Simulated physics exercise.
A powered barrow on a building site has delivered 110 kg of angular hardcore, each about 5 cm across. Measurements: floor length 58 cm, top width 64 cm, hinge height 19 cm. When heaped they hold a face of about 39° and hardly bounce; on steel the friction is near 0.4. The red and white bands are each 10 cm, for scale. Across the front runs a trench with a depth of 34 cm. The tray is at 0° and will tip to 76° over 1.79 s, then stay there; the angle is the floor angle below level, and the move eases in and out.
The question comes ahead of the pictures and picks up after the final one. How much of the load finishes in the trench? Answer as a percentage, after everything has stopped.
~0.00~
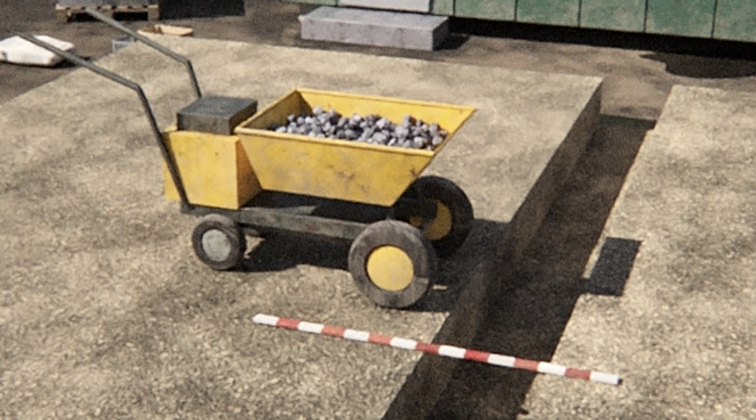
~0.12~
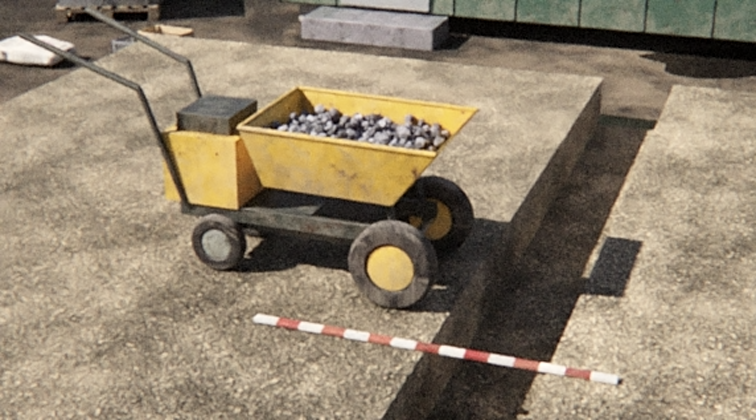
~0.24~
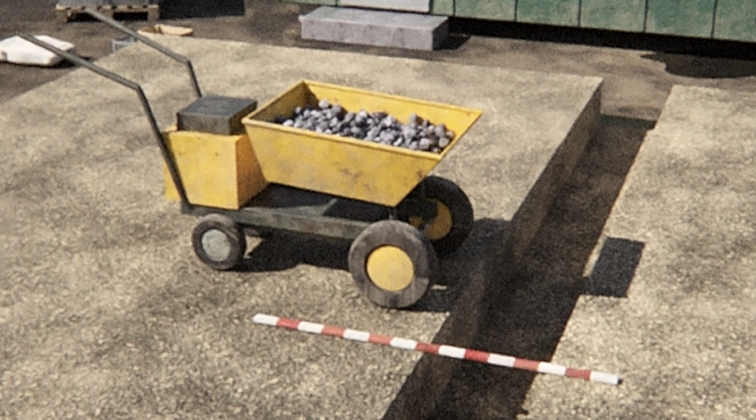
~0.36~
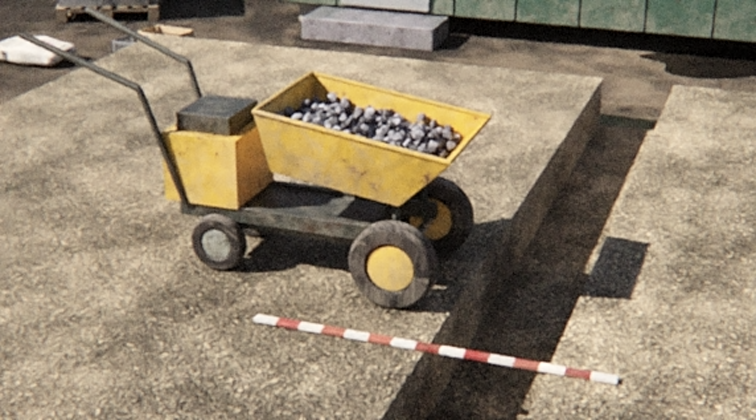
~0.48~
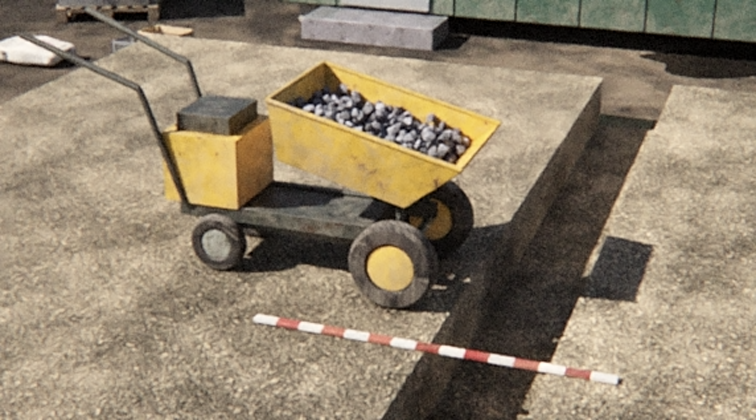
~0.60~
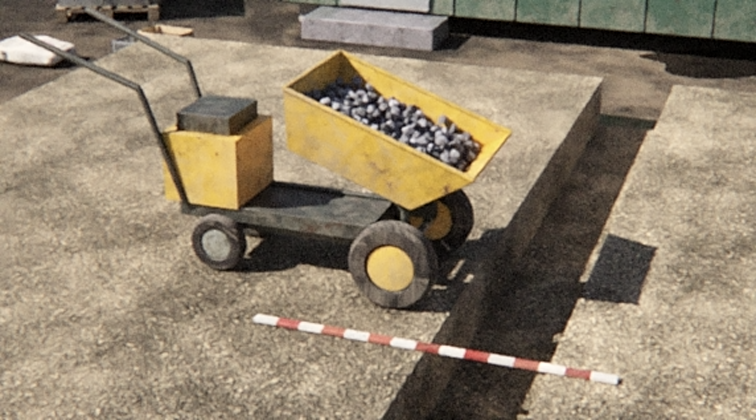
Some 79 per cent of it.
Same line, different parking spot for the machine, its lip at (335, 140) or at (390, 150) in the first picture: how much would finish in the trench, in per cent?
Result: Close to 85 then close to 100 per cent.
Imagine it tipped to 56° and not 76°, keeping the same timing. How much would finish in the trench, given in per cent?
Then about 10 per cent.
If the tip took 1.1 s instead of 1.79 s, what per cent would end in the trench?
Roughly 70 per cent would.
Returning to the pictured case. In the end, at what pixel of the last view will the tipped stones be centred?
The stones end up centred near (552, 350).
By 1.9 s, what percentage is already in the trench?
Roughly 30% by that time.
After 1.3 s the floor is at 64°; 100 % in the tray; the foremost stones are at (531, 248).
After 1.9 s the floor is at 76°; 59 % in the tray, 28 % in the trench, 13 % past the trench; the foremost stones are at (633, 306).
After 2.2 s the floor is at 76°; 26 % in the tray, 51 % in the trench, 23 % past the trench; the foremost stones are at (678, 327).
After 4.2 s the floor is at 76°; 0 % in the tray, 79 % in the trench, 21 % past the trench; the foremost stones are at (686, 337).
